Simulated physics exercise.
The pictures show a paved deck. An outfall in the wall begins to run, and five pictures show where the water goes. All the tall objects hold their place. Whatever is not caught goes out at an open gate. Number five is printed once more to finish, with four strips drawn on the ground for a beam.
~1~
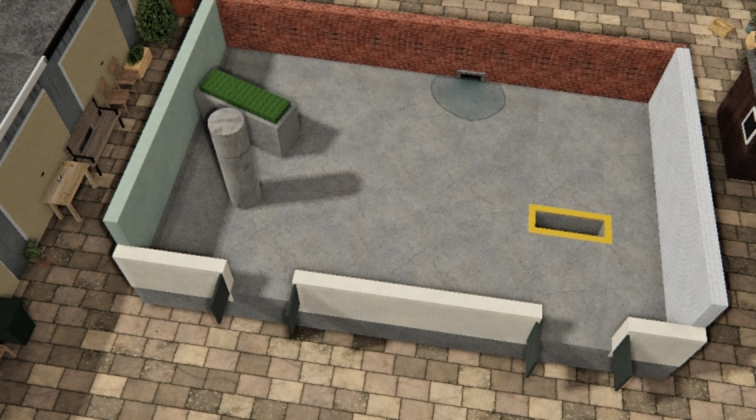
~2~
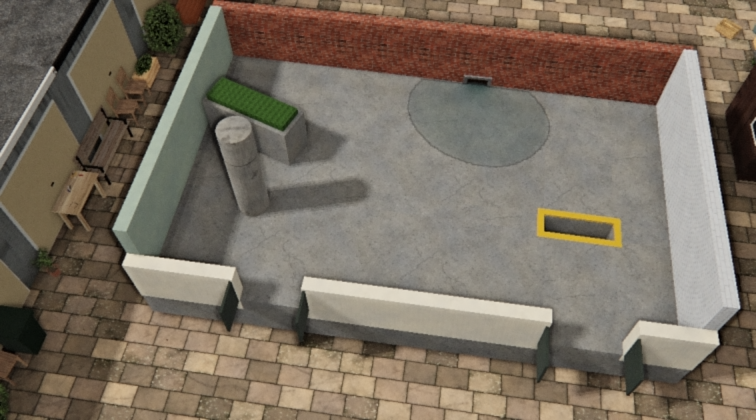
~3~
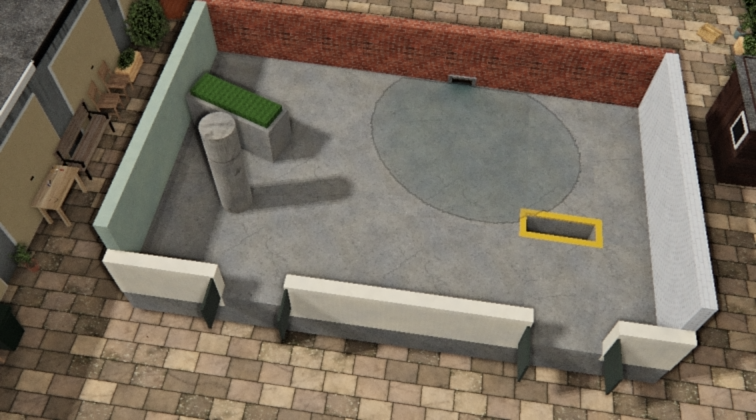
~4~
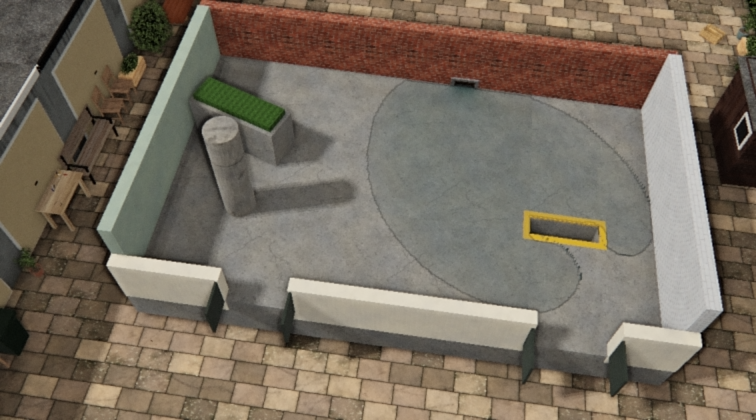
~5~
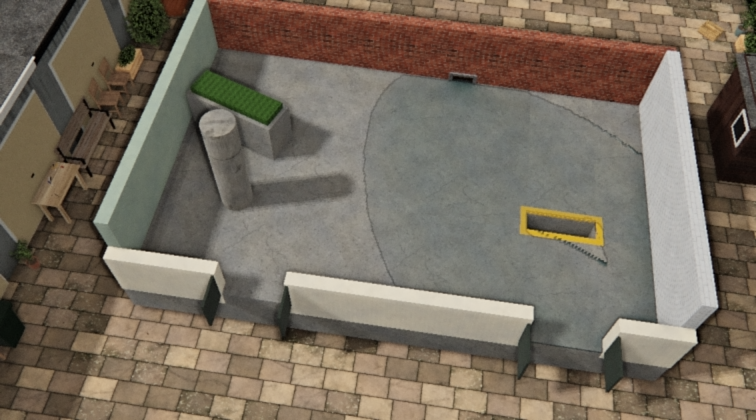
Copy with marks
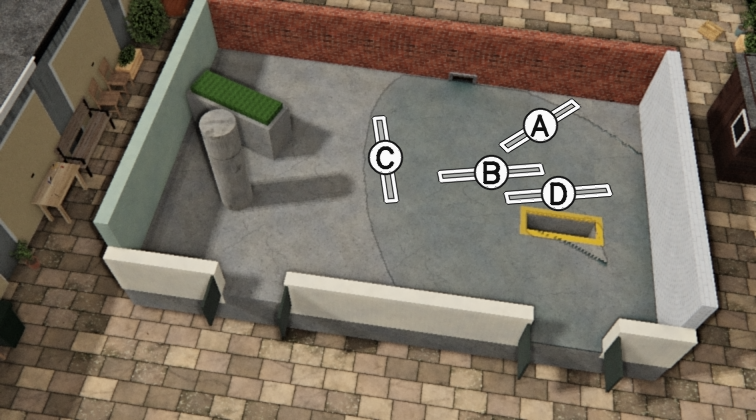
A sheet of water spread from a small outlet at the foot of the brick wall across the grey walled yard, widening until it surrounded the yellow-edged opening and covered much of the right side.
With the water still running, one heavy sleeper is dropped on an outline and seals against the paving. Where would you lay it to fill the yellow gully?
Use spot C.
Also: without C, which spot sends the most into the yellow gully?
The answer is A.
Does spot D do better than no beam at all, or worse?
Worse.
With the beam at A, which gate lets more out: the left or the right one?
The right gate.
On the marked copy, A from (504, 147) to (575, 103); B from (440, 176) to (541, 169); C from (379, 118) to (391, 200); D from (507, 197) to (608, 190).
If A is chosen, about 22 % of the stream runs into the yellow gully, about 78 % out by the gates.
If B is chosen, about 13 % of the stream runs into the yellow gully, about 87 % out by the gates.
If C is chosen, about 31 % of the stream runs into the yellow gully, about 69 % out by the gates.
If D is chosen, about 12 % of the stream runs into the yellow gully, about 88 % out by the gates.
